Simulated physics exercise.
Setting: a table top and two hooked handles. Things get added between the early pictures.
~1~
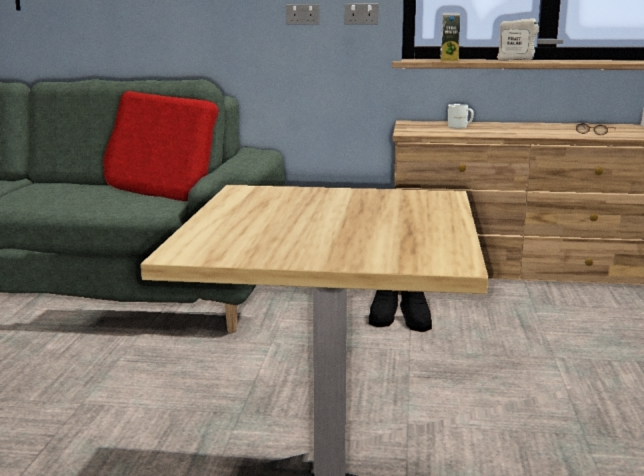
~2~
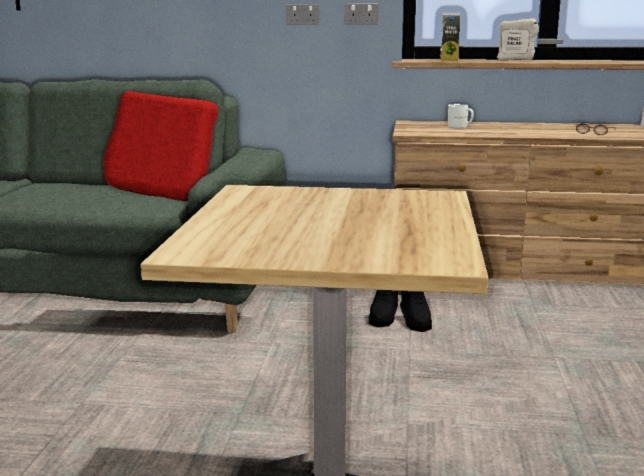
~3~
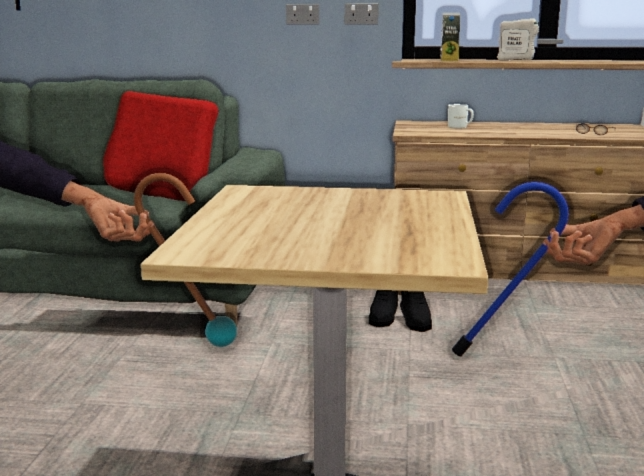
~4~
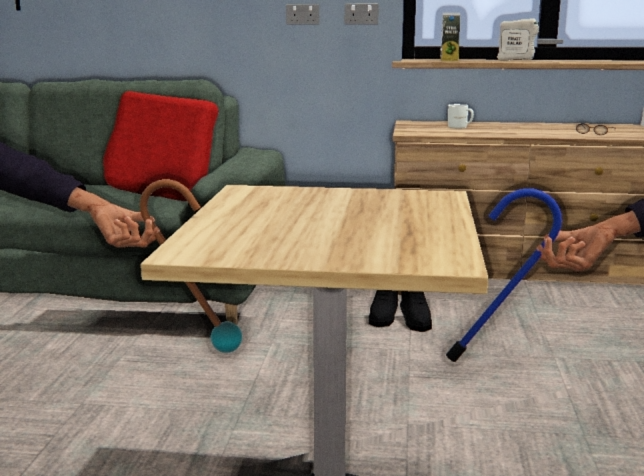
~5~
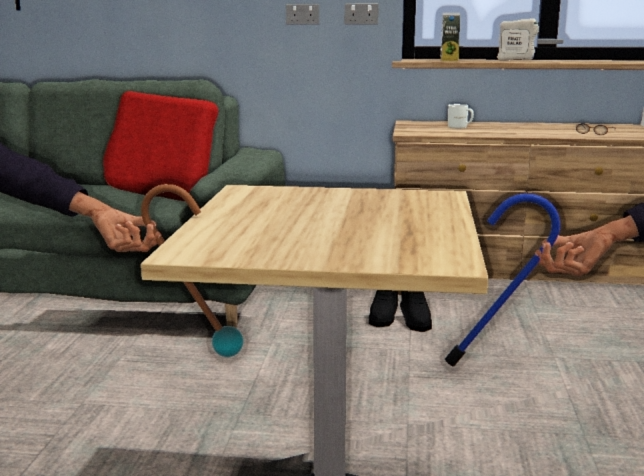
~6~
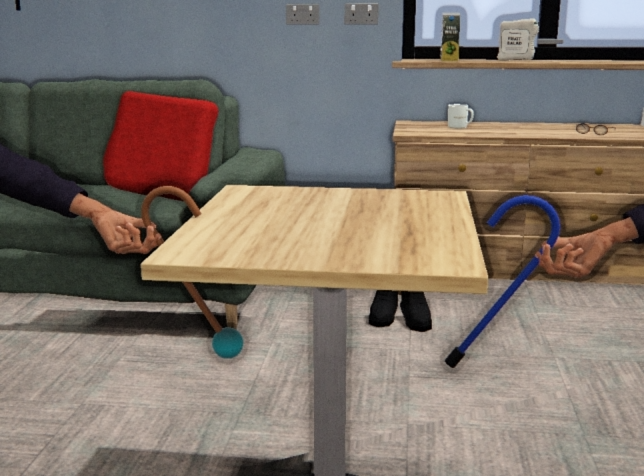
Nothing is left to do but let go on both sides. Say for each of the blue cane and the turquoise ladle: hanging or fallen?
Blue cane: Fallen; turquoise ladle: Hanging.
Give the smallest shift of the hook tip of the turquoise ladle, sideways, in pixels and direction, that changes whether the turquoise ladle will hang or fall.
It takes a move of roughly 8 pixels to the left.
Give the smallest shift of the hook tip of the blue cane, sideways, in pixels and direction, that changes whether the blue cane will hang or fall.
Move it 16 pixels left.
Then, 0.42 s later than the last frame, blue cane fallen near (514, 453); turquoise ladle at rest near (199, 272).
When it is over, the blue cane slips off; the turquoise ladle hangs from the table, near (201, 272).
